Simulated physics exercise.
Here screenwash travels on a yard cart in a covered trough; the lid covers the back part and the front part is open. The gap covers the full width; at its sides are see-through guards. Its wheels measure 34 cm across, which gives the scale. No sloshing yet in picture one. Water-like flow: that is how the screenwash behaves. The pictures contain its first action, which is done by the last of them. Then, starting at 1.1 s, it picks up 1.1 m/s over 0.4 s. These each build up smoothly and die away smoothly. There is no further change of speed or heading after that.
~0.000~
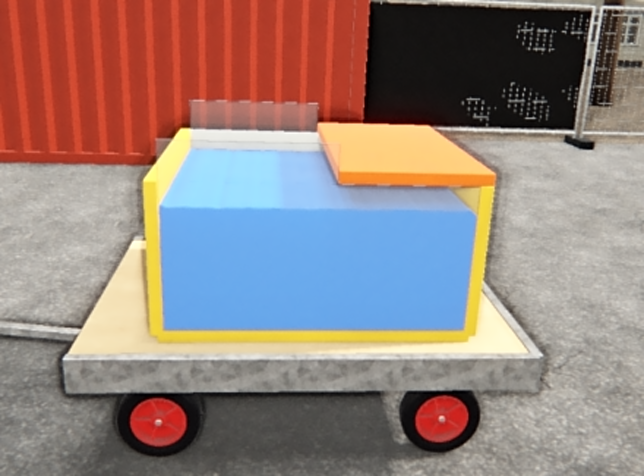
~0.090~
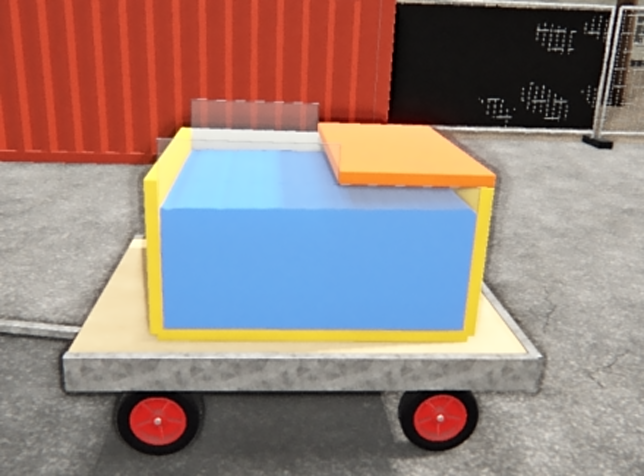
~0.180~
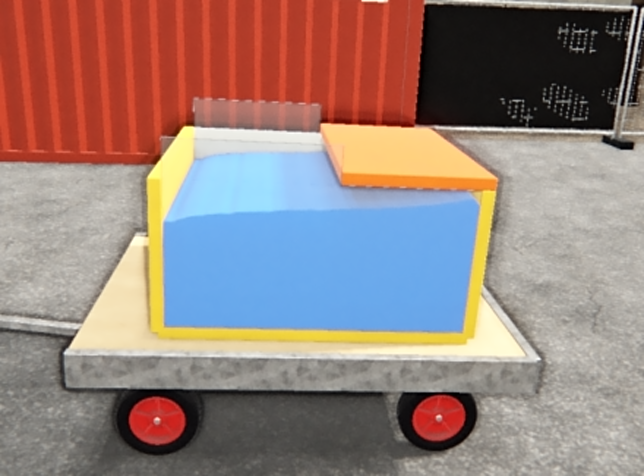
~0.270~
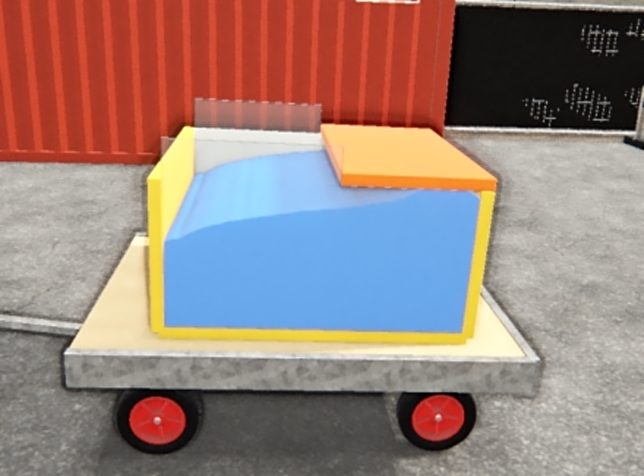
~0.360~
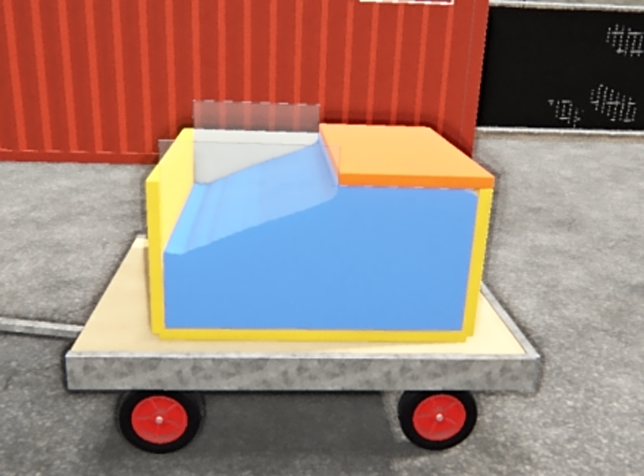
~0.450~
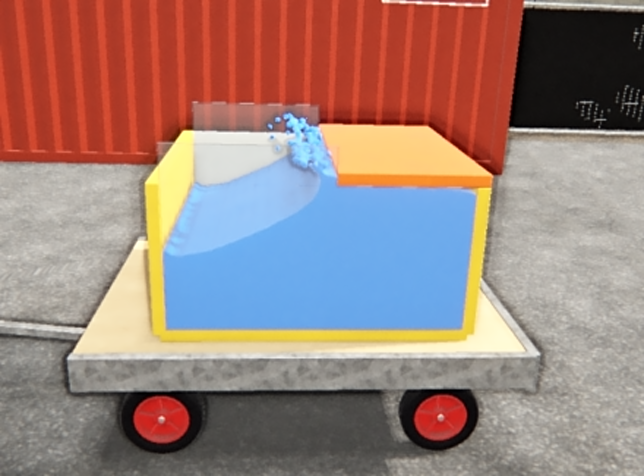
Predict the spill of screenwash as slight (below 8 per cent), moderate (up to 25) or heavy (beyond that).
Slight.
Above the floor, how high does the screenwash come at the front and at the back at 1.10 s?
About 62 cm in front and 42 cm behind.
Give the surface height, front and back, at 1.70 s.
Measured: Front = 34 cm, back = 54 cm.
After 1.10 s the surface stands 62 cm on the front, 43 cm on the back; the loss stands at 1 per cent, over the front.
After 1.70 s the surface stands 35 cm on the front, 54 cm on the back; the loss stands at 2 per cent, over the front.
After 2.30 s the surface stands 59 cm on the front, 40 cm on the back; the loss stands at 2 per cent, over the front.
After 4.39 s the loss stands at 3 per cent, over the front, 17 of 660 litres.
